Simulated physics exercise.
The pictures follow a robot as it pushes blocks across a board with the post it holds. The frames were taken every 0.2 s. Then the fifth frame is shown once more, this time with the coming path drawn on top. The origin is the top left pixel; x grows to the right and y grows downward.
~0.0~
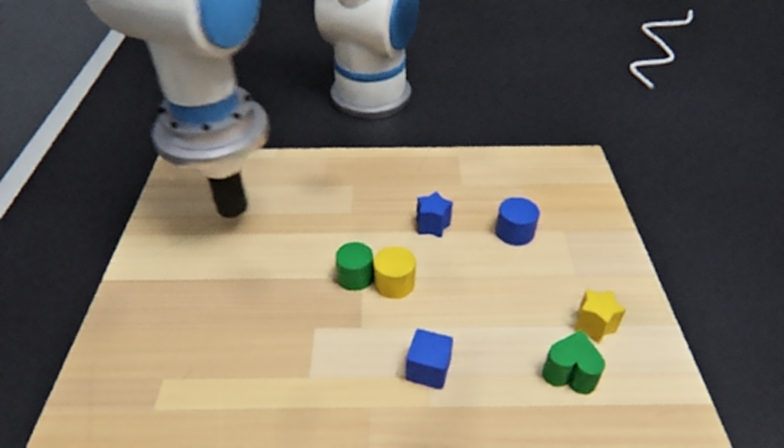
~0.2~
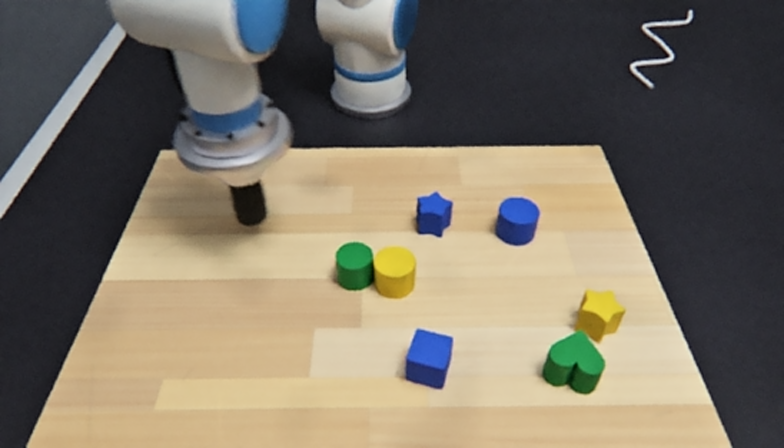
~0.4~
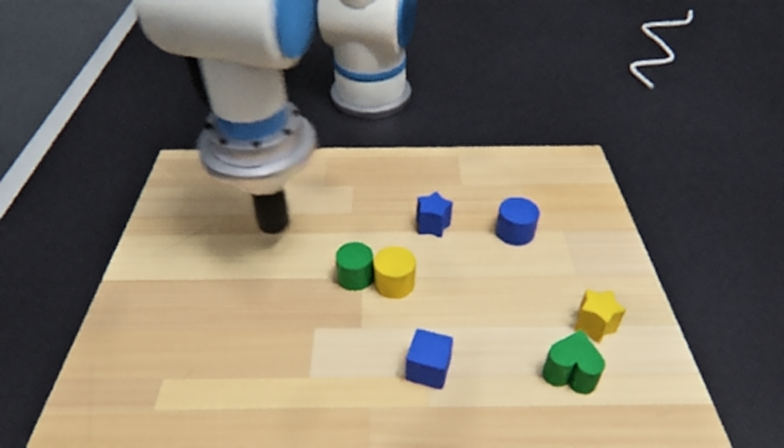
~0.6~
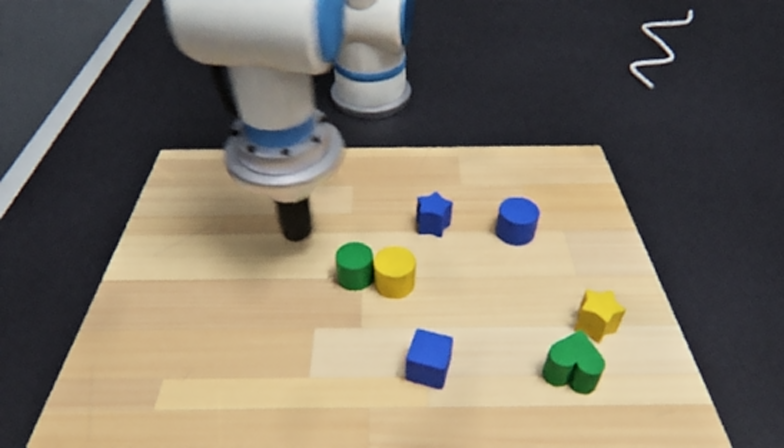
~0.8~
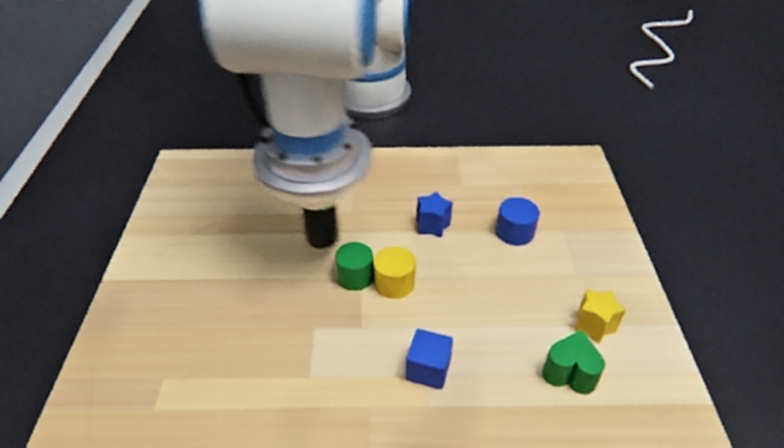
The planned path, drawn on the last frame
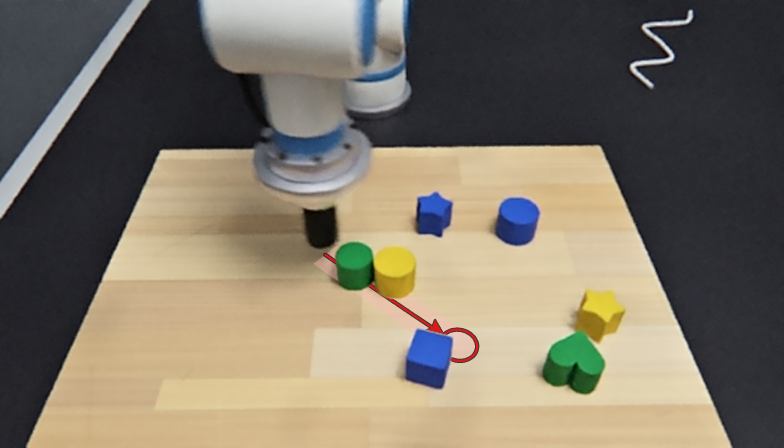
We see a robot arm with a dark post move steadily rightward and slightly nearer over a wooden board, approaching the green and yellow round blocks, while these and the scattered blue, yellow and green blocks stay still.
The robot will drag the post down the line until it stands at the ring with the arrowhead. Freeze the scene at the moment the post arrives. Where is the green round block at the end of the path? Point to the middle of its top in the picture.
The middle of its upper face should be somewhere near (423, 340).
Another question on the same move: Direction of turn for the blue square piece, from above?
Answer: Against the clock.
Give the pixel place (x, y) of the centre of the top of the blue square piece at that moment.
I'd expect the centre of its top face to be at (433, 378).
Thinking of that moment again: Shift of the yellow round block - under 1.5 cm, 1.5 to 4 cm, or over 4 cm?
The shift is above 4 cm.
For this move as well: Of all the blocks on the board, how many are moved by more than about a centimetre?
Three or more shift.
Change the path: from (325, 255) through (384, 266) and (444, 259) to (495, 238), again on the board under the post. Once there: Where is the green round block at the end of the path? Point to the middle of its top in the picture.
Answer: (377, 270).
The drawn path runs from (325, 255) directly to (459, 345).
The first path, step by step. One third of the way, post (365, 266); green round block (383, 284); yellow round block (423, 275).
Two thirds of the way, post (411, 297); green round block (412, 323); yellow round block (450, 283); blue square piece (433, 358), turned 15° anticlockwise.
At the end, post (461, 329); green round block (423, 340); yellow round block (475, 292); blue square piece (433, 378), turned 40° anticlockwise.
